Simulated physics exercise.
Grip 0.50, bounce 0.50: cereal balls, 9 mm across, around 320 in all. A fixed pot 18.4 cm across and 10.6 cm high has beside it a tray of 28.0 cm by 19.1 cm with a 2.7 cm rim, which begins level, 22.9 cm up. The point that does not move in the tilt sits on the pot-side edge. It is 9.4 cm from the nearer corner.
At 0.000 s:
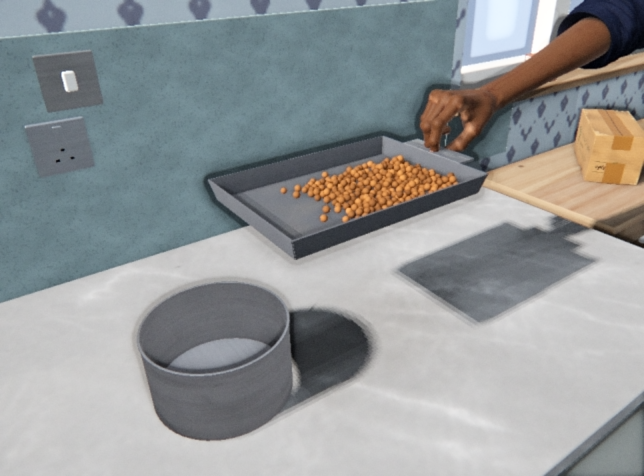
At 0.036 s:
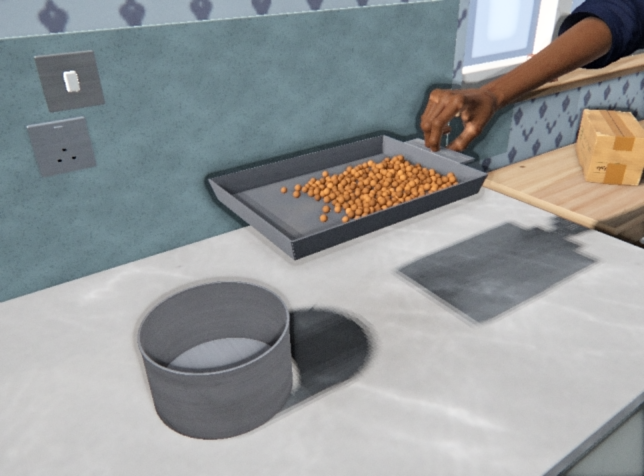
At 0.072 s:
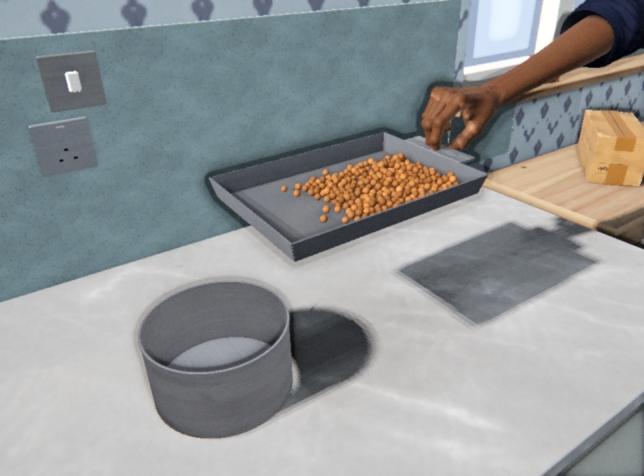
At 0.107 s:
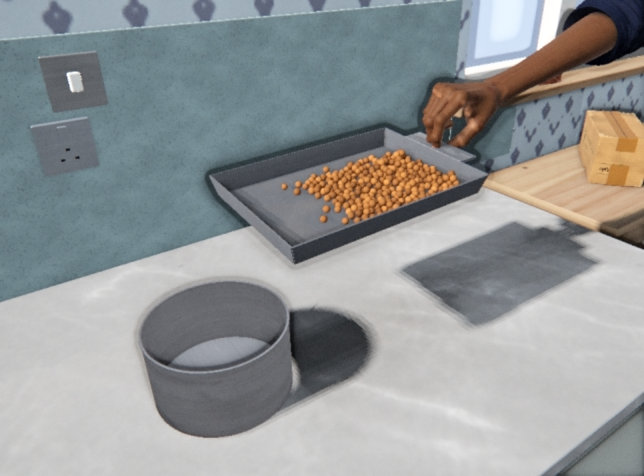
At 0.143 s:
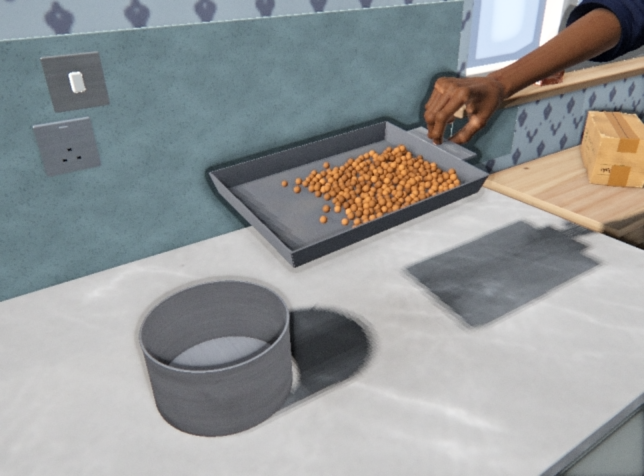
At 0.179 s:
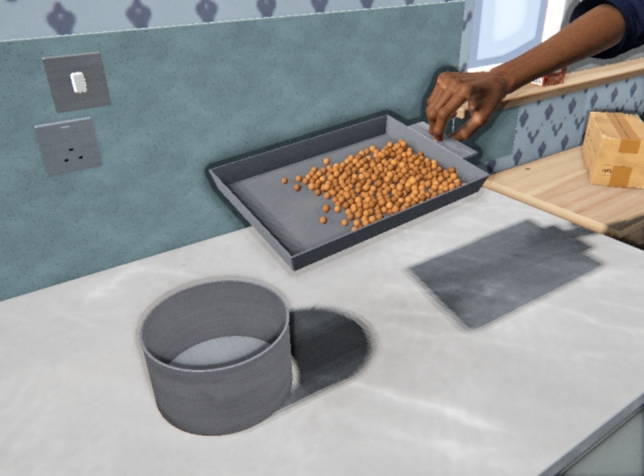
A dark-sleeved arm reaches in from the upper right, its hand holding the far end of a shallow dark grey tray above a pale kitchen counter, seen from slightly above. Orange-brown balls lie heaped in the tray, with a round grey pot at lower left, sockets on the teal wall and a cardboard box at right. The level tray tilts slightly, its near left corner dipping, while the view drifts very slightly.
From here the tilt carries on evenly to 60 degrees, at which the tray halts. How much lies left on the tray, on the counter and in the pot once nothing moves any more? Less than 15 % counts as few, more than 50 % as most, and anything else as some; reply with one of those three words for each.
Here it is: Left on the tray: Most, counter: Few, pot: Few.
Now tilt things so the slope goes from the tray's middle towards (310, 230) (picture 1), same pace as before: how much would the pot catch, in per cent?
I'd say close to 5 %.
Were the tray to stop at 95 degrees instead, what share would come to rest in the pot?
Around 0 in a hundred.
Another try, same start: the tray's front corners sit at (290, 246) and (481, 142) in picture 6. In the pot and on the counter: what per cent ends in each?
Pot: 15, counter: 30.
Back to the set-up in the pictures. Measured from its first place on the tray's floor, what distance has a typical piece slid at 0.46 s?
It has moved some 2 cm from its start.
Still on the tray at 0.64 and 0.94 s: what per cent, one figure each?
100 then 95.
After 0.46 s, tilt 36 degrees; the tray holds 100 %, the pot 0 %.
After 0.64 s, tilt 52 degrees; the tray holds 100 %, the pot 0 %.
After 0.94 s, tilt 60 degrees; the tray holds 95 %, the pot 0 %.
In the end, at 1.6 s, tray 95 %, counter 5 %, pot 0 %.
